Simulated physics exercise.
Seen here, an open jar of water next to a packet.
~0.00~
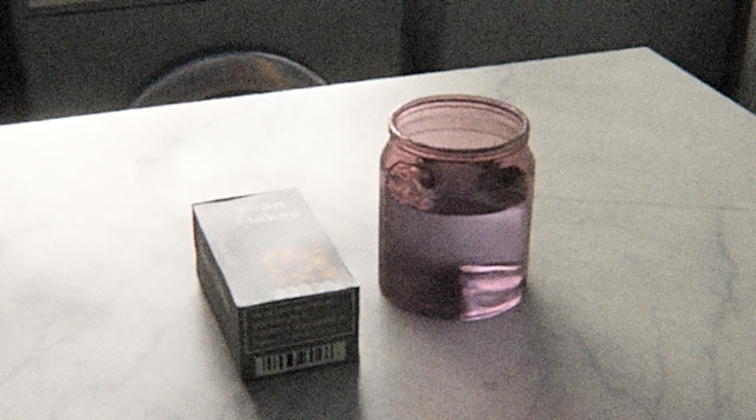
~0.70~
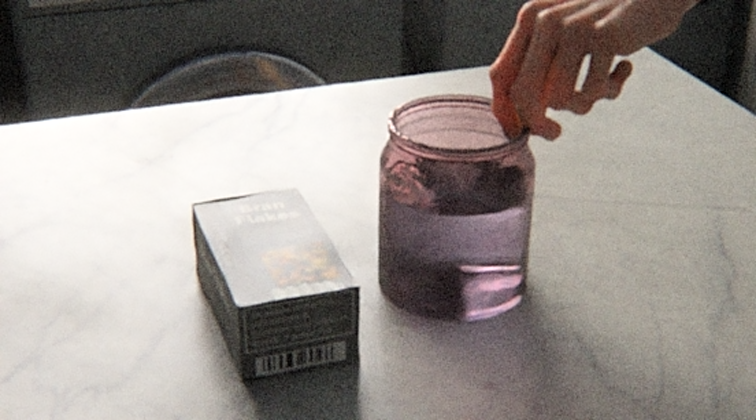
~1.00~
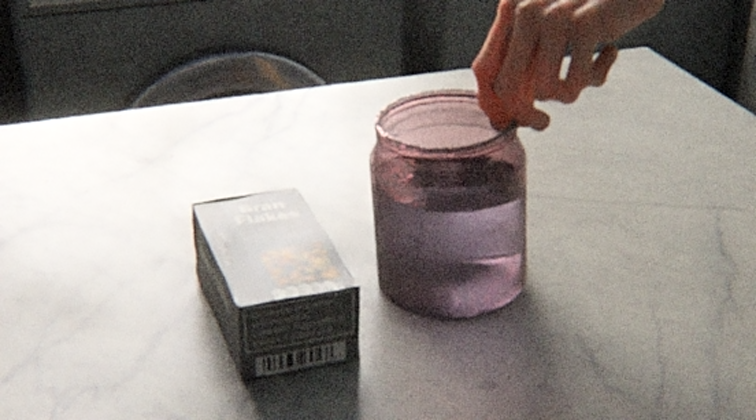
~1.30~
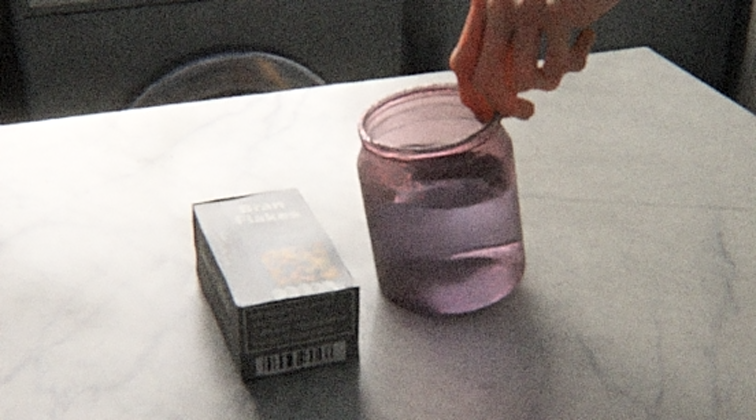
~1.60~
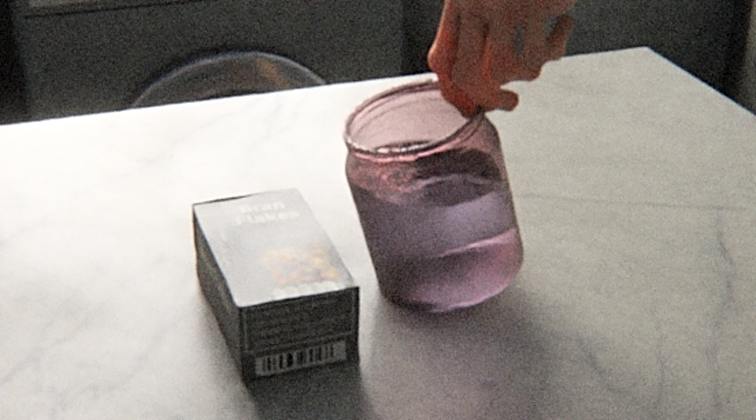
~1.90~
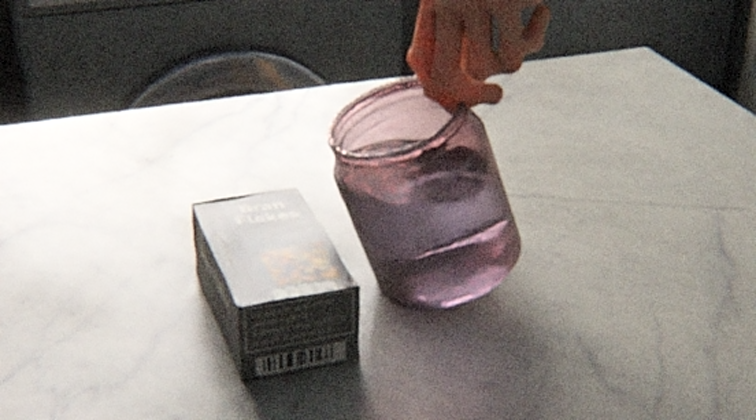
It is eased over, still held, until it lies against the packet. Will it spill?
As it turns out, it holds.
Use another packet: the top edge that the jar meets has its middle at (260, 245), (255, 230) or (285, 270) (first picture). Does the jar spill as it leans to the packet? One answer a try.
In turn: Wets the top, wets the top, slops over.
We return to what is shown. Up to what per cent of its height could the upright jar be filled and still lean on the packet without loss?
Close to 75 %.
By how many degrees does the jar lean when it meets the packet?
At 35° or so.
Around 2.5 s, the jar leans by about 25°; none is lost.
Around 3.1 s, the jar leans by about 30°; none is lost.
Around 4.5 s, the jar leans by about 35°, against the packet; none is lost.
